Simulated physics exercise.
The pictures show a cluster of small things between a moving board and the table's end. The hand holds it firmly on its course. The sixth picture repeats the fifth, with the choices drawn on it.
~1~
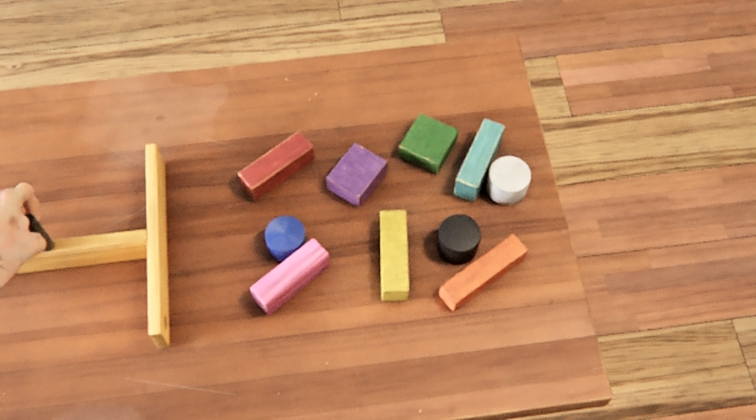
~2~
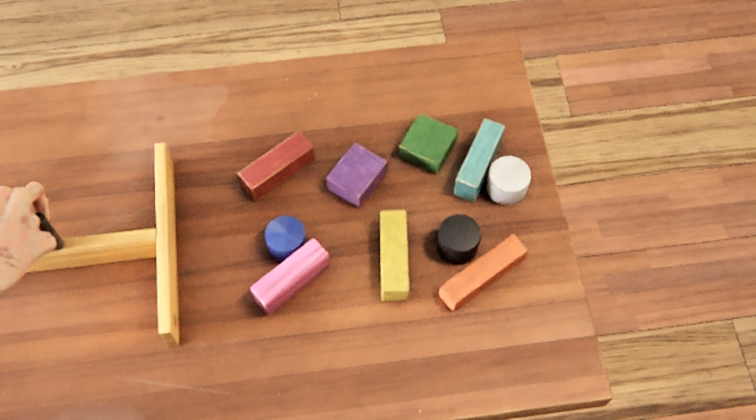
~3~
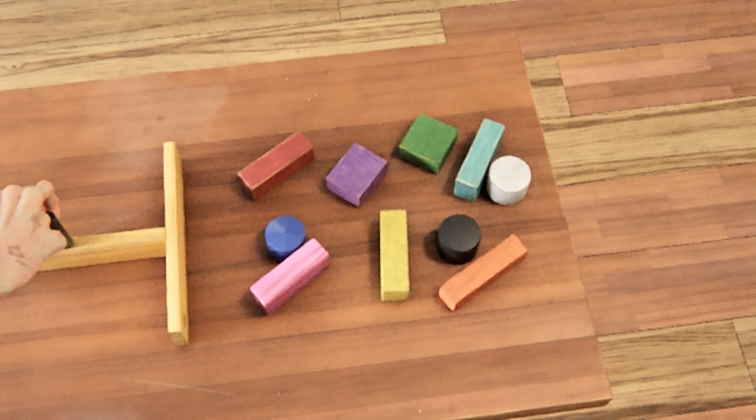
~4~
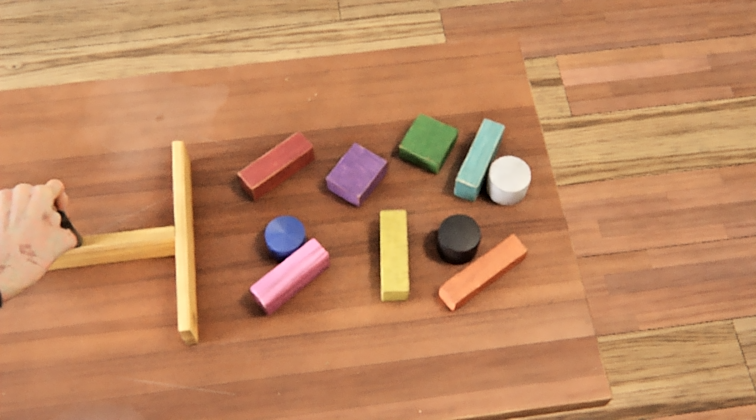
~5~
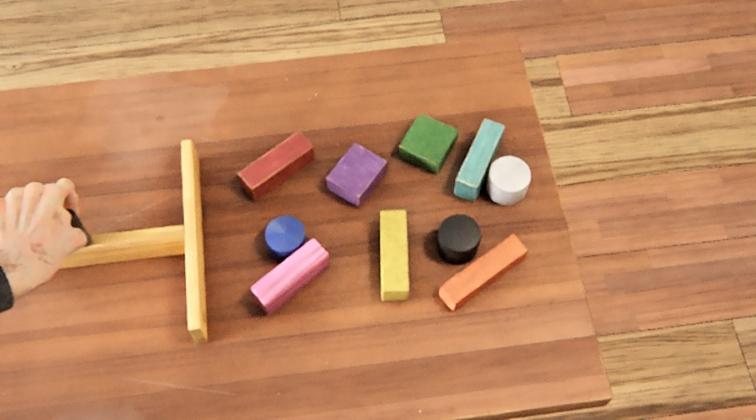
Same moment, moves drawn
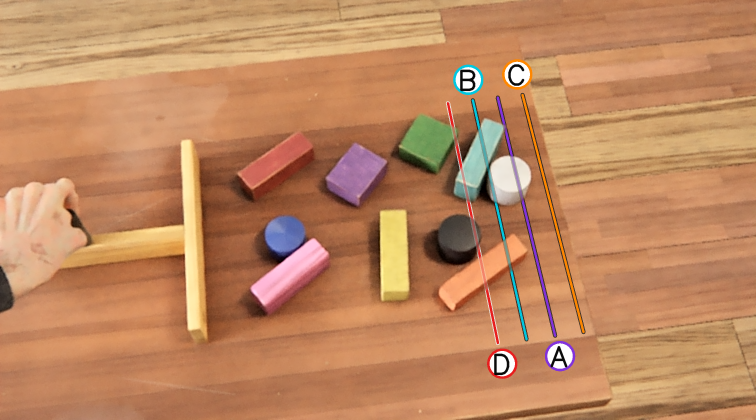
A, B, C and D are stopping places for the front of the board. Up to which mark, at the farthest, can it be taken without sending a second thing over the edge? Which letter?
As far as mark D.
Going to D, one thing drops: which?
It is the white tin.
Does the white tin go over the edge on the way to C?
By then, yes.
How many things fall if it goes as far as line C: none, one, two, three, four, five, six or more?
In all, six or more.
On the marked copy, A at (524, 208); B at (498, 211); C at (551, 205); D at (471, 215).
With D. Early on, board (293, 217); red bar (319, 157); pink stick (339, 266).
Further on, board (394, 205); black tin (506, 248); orange bar (505, 285).
At the end, board (470, 196); white tin over the edge; black tin (570, 260); one fallen.
As for the rest, A drops seven; B drops three; C drops ten.
